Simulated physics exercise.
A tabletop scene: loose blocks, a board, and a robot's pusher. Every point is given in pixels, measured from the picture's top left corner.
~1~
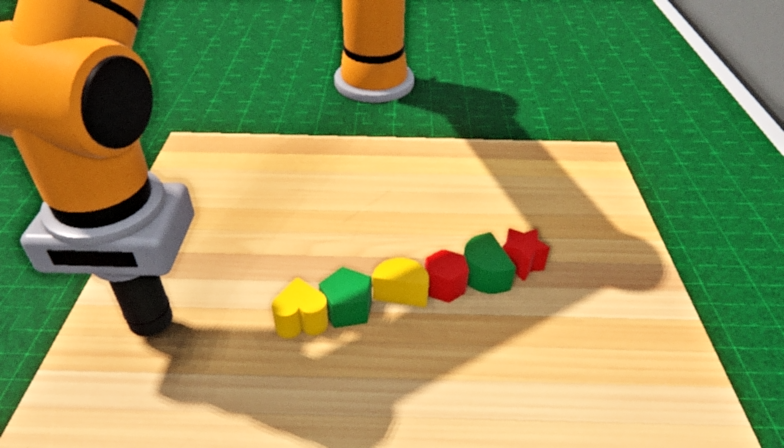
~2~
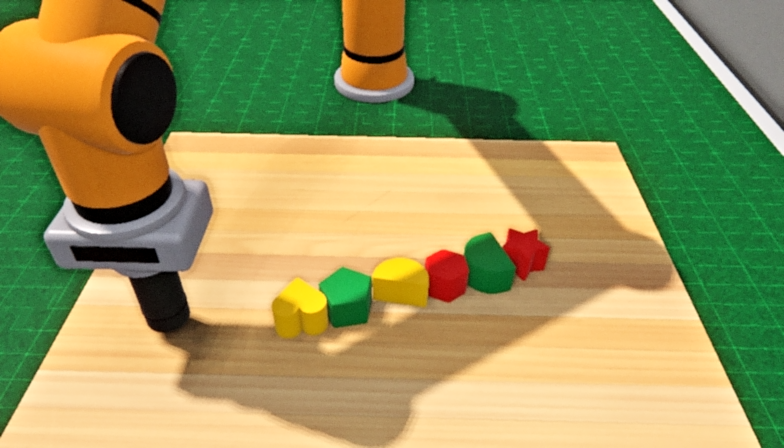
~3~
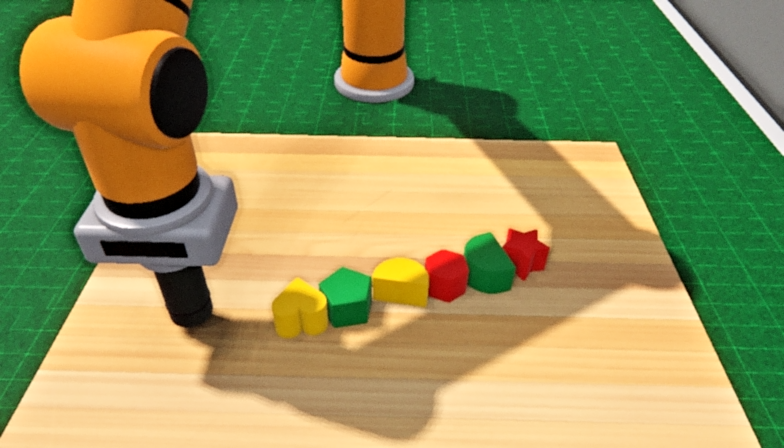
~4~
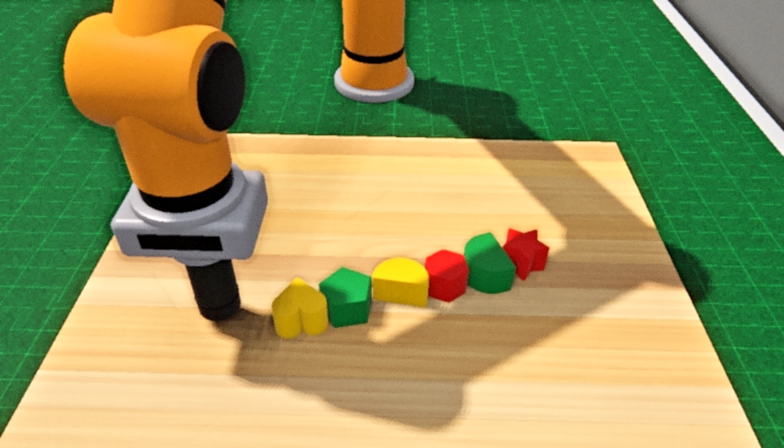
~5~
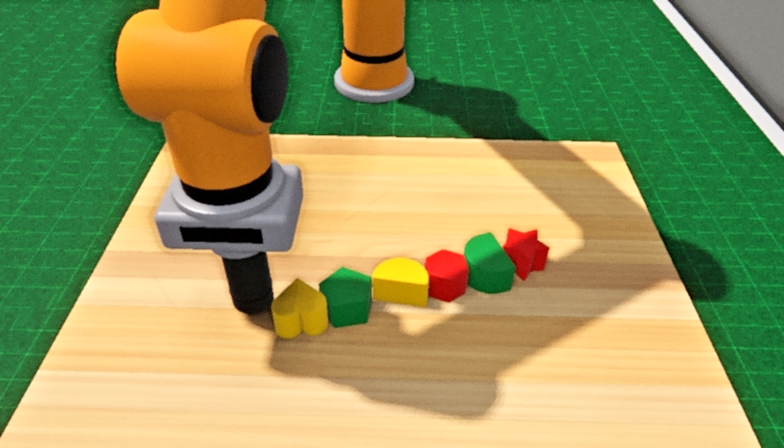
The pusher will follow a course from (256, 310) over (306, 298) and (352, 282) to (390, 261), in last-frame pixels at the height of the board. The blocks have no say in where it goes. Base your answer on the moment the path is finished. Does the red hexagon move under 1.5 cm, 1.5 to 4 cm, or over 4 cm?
The answer is under 1.5 cm.
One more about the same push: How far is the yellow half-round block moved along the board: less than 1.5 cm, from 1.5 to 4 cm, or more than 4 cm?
That one ends up 1.5 to 4 cm from where it is now.
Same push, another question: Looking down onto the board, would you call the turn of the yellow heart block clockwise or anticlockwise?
Its rotation is clockwise.
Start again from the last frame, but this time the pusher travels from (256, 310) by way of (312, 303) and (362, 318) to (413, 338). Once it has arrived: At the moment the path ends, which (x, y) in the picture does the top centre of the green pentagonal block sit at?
The point I'd pick in the picture is (453, 298).
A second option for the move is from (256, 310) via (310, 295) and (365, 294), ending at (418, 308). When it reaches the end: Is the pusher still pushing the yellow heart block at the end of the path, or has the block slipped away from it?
I'd say it has come free.
What follows on the original path. One third of the way, pusher (306, 288); yellow heart block (312, 307), turned 20° clockwise.
Two thirds of the way, pusher (352, 271); yellow heart block (312, 308), turned 20° clockwise; green pentagonal block (363, 292); yellow half-round block (419, 278); red hexagon (457, 265), turned 25° anticlockwise.
At the end, pusher (391, 251); yellow heart block (312, 308), turned 20° clockwise; green pentagonal block (363, 292); yellow half-round block (419, 278); red hexagon (457, 265), turned 25° anticlockwise.
